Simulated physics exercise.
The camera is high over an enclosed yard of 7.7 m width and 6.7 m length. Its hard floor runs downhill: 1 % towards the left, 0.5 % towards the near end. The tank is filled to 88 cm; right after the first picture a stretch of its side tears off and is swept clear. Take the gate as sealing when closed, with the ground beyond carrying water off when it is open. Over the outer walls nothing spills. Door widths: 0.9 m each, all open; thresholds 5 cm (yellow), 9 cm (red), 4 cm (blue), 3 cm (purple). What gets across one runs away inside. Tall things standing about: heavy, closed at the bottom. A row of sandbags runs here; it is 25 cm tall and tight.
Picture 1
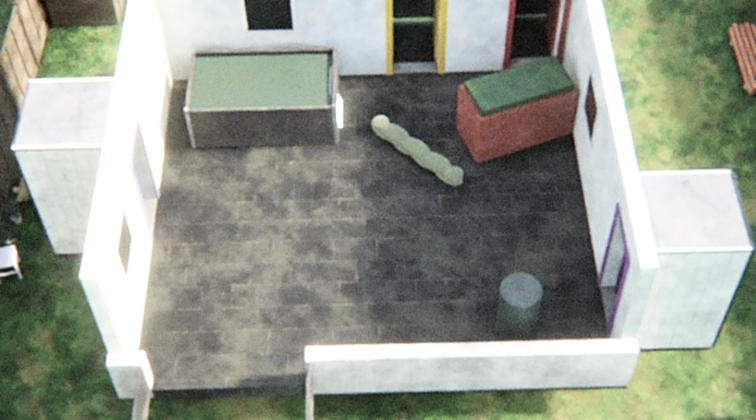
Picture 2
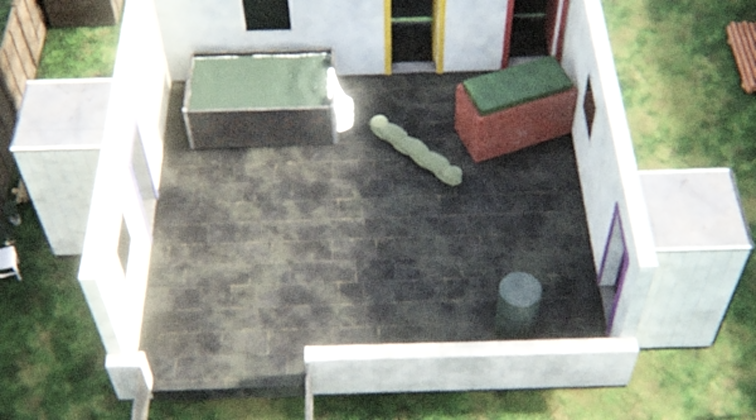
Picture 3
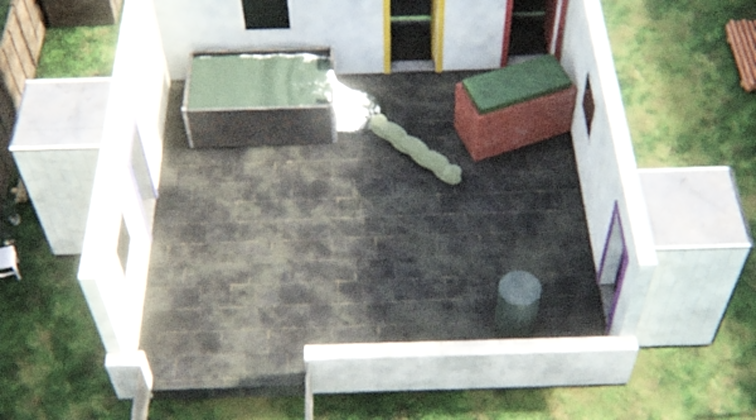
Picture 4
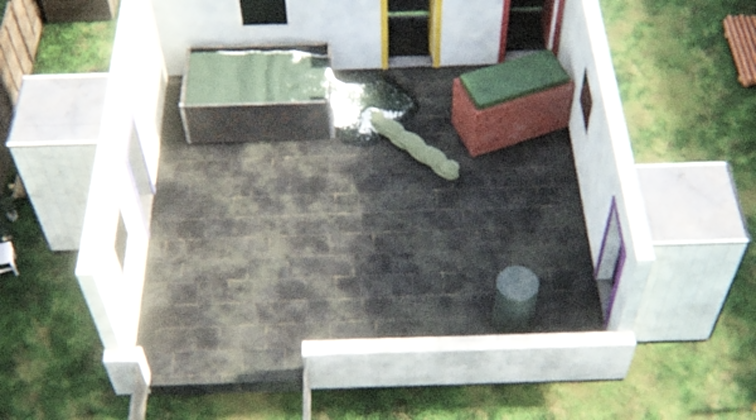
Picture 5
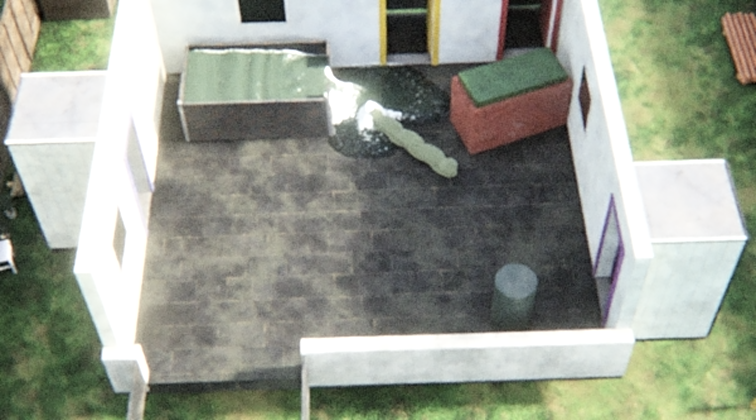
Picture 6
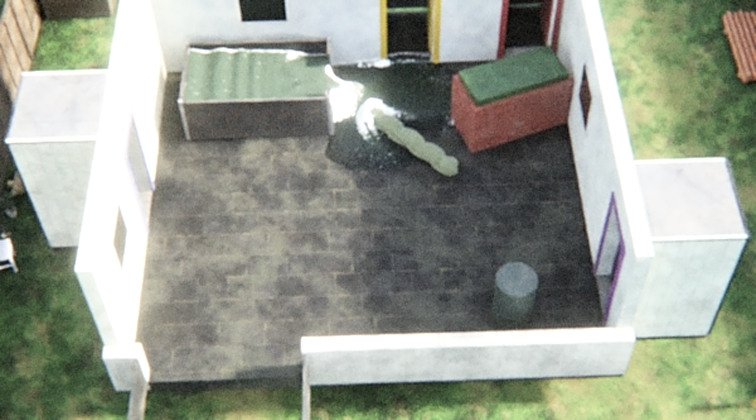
Water burst from the right end of a green-topped tank in a walled yard, splashed around the upper end of a pale, lumpy row, and spread rightward across the dark floor toward a red box.
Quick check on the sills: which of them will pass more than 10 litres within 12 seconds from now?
My prediction: At the yellow door the limit will be broken; at the red door the limit will be broken; at the blue door the limit will hold; at the purple door the limit will be broken.
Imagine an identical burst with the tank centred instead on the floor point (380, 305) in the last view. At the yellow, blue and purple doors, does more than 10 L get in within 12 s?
Yellow goes beyond, blue goes beyond, purple goes beyond, judged against that limit.
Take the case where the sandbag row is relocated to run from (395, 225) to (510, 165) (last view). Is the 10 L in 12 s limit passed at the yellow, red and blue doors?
Then, at the yellow door it's exceeded, at the red door it's exceeded, at the blue door it's exceeded.
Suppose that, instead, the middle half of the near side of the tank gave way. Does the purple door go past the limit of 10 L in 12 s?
Purple: Exceeds.
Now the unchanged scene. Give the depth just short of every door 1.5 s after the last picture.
Centimetres: Yellow 15 / red 23 / blue 0 / purple 0.
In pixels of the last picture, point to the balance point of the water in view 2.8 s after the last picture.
The water's centre is around (354, 119).
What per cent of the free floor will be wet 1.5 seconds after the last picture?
Around 30 per cent wet.
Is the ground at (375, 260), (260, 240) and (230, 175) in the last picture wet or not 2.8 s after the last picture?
Point 1: Reached; point 2: Unreached; point 3: Unreached.
Then, 0.7 s after the last picture water covers 20 % of the floor and is deepest (44 cm) near (342, 105); yellow door 16 cm at the sill, 29 L in, red door 8 cm at the sill, 0 L in, blue door not reached, purple door not reached.
Then, 1.5 s after the last picture water covers 30 % of the floor and is deepest (53 cm) near (556, 76); yellow door 15 cm at the sill, 77 L in, red door 23 cm at the sill, 24 L in, blue door not reached, purple door not reached.
Then, 2.8 s after the last picture water covers 50 % of the floor and is deepest (42 cm) near (562, 111); yellow door 10 cm at the sill, 128 L in, red door 36 cm at the sill, 201 L in, blue door not reached, purple door not reached.
Then, 6.3 s after the last picture water covers 55 % of the floor and is deepest (19 cm) near (436, 95); yellow door 16 cm at the sill, 298 L in, red door 16 cm at the sill, 442 L in, blue door not reached, purple door 6 cm at the sill, 7 L in.
Then, 11.3 s after the last picture water covers 80 % of the floor and is deepest (14 cm) near (410, 131); yellow door 12 cm at the sill, 483 L in, red door 12 cm at the sill, 505 L in, blue door 3 cm at the sill, 0 L in, purple door 6 cm at the sill, 38 L in.
